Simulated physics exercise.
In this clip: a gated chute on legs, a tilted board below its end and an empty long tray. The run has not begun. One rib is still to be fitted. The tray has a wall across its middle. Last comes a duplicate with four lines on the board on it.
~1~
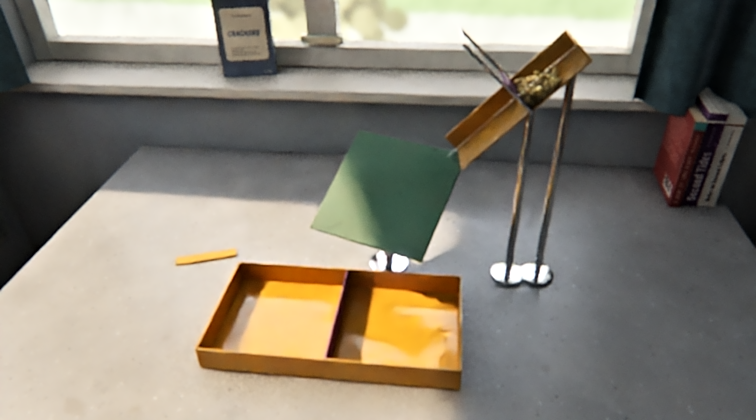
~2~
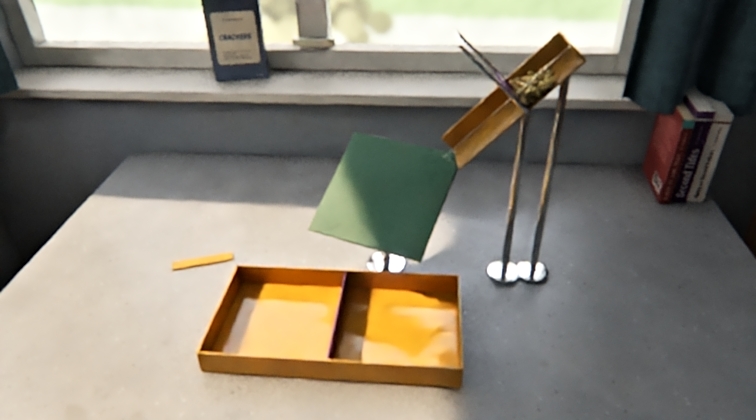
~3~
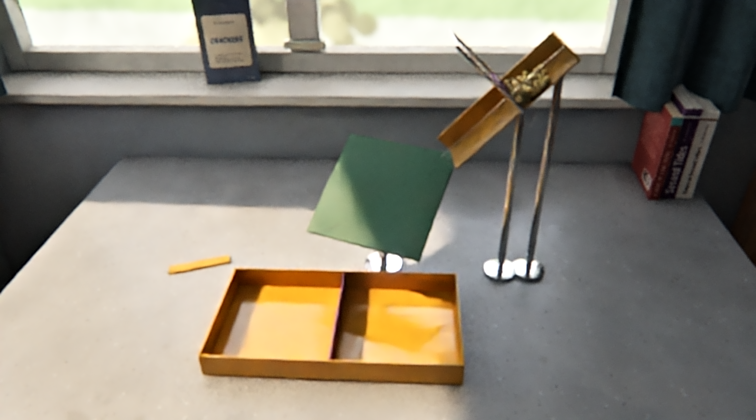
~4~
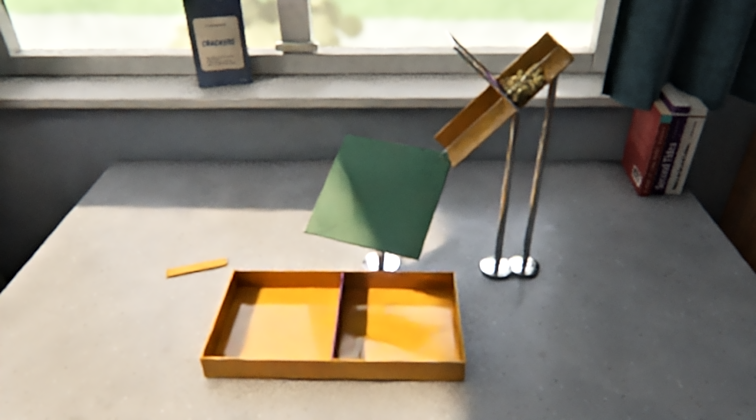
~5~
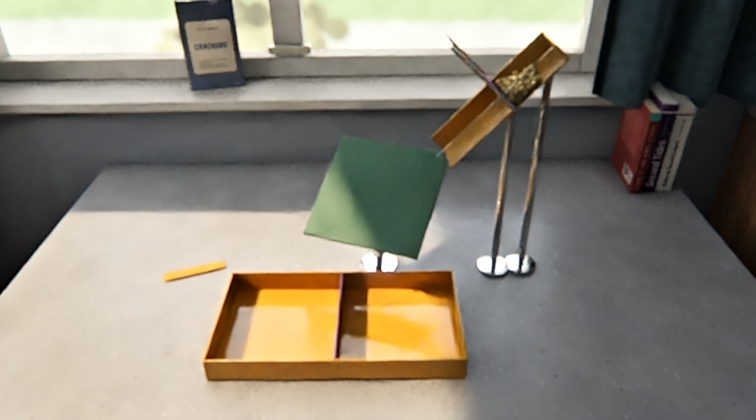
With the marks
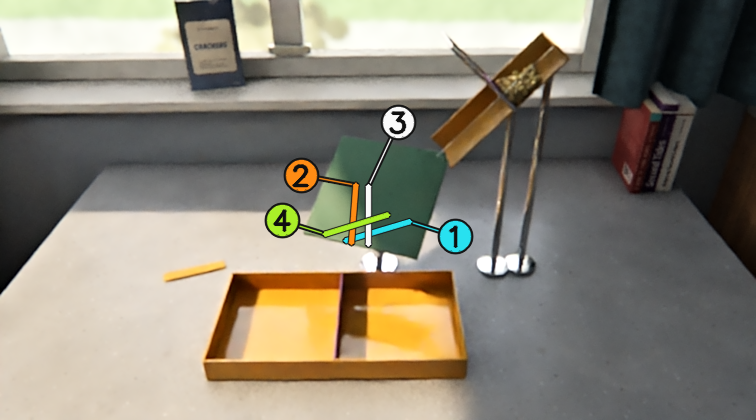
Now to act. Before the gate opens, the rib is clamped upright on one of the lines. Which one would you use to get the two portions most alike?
I would pick line 4.
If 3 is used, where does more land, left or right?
Right.
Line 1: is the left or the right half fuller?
Left.
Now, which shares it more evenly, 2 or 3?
That would be 2.
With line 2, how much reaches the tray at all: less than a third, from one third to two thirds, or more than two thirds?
More than two thirds.
On the marked copy, line 1 from (409, 221) to (346, 240); line 2 from (355, 185) to (351, 242); line 3 from (368, 186) to (368, 244); line 4 from (387, 215) to (325, 234).
For line 1, of what is caught, almost all in the left half, about a tenth in the right.
For line 2, of what is caught, roughly a quarter in the left half, the larger part in the right.
For line 3, of what is caught, just a few in the left half, almost all in the right.
For line 4, of what is caught, roughly half in the left half, roughly half in the right.
